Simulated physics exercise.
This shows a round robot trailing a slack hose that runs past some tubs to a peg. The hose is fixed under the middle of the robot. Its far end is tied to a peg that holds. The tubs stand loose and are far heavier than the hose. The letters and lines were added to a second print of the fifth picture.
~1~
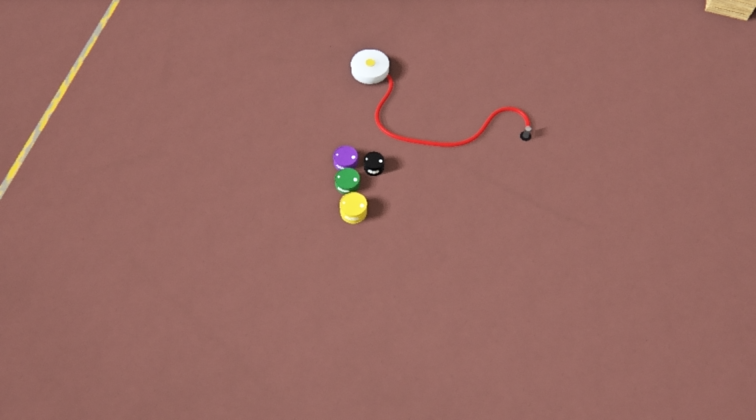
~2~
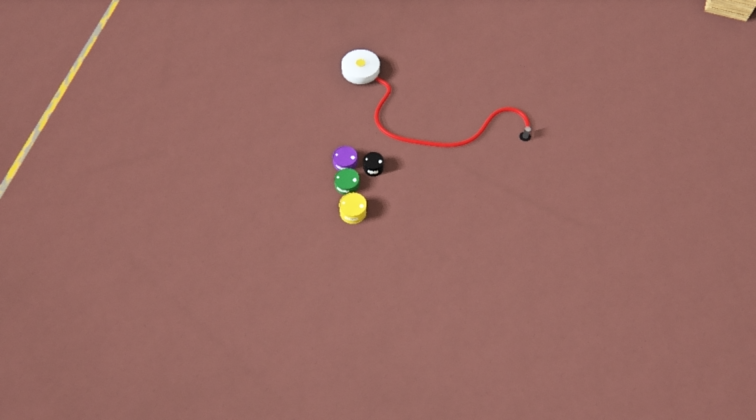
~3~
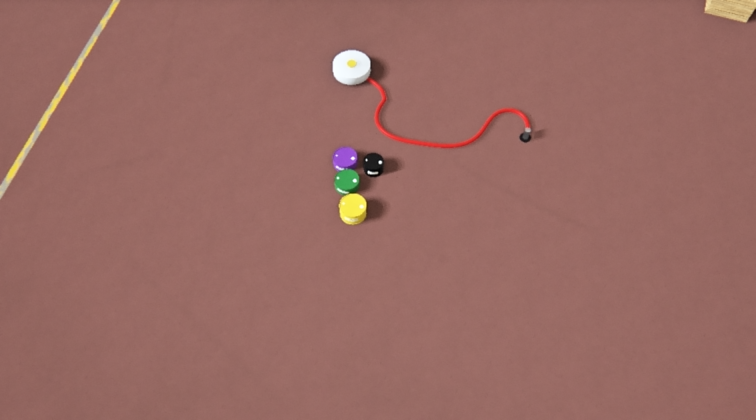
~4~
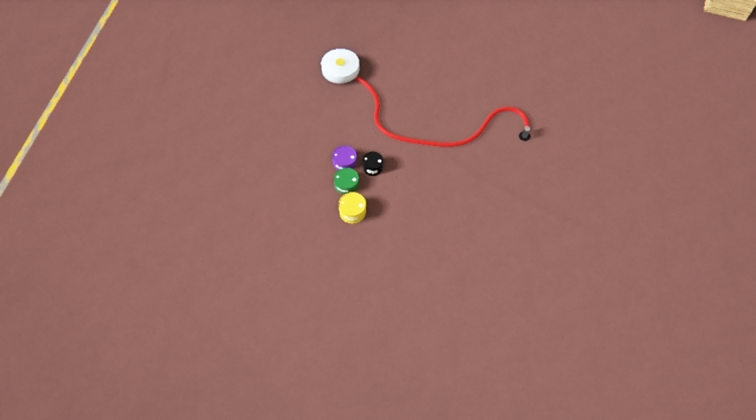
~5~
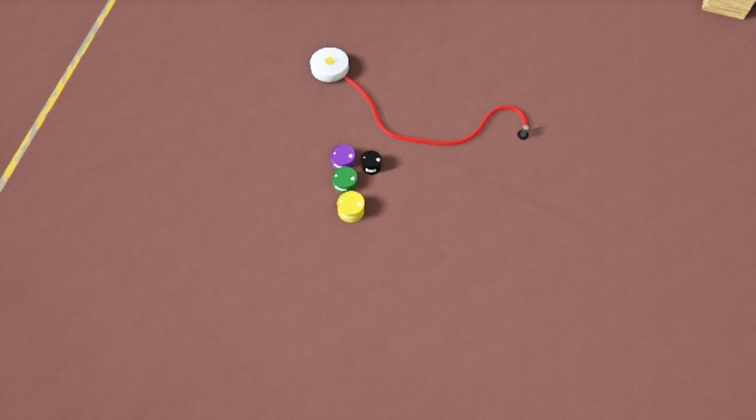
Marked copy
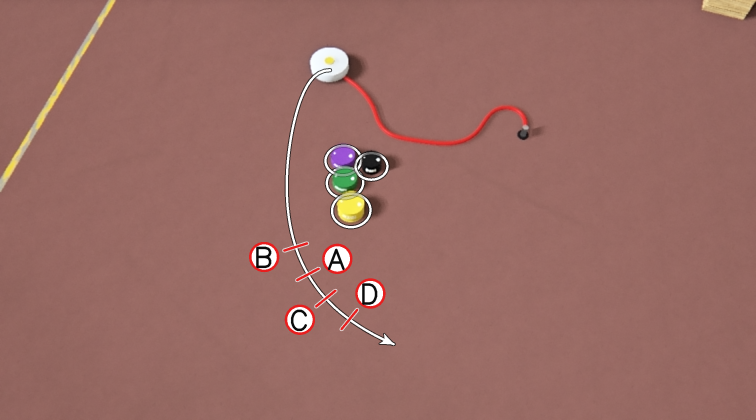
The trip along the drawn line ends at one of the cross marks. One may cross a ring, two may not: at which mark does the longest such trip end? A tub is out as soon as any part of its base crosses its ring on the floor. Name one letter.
No farther than B.
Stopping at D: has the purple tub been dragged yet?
By then, yes.
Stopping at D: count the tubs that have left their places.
Four.
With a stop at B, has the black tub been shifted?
By then, no.
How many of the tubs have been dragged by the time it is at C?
By then, four.
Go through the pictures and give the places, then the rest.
The first picture shows black tub (374, 164); robot (370, 67); peg (527, 133).
The second picture shows robot (361, 68); purple tub (345, 159).
The third picture shows robot (352, 68); black tub (374, 165).
The fourth picture shows robot (341, 67); green tub (346, 181).
The fifth picture shows robot (330, 66); yellow tub (351, 207); black tub (371, 163); peg (524, 131).
On the marked copy, A at (308, 274); B at (296, 247); C at (326, 299); D at (349, 319); the route from (330, 70) via (287, 201) to (394, 344).
With B. Early on, robot (294, 114).
Further on, robot (286, 181).
At the end, robot (295, 243); purple tub (347, 161); none over the rings.
As for the rest, A has three over the rings; C has four over the rings; D has four over the rings.
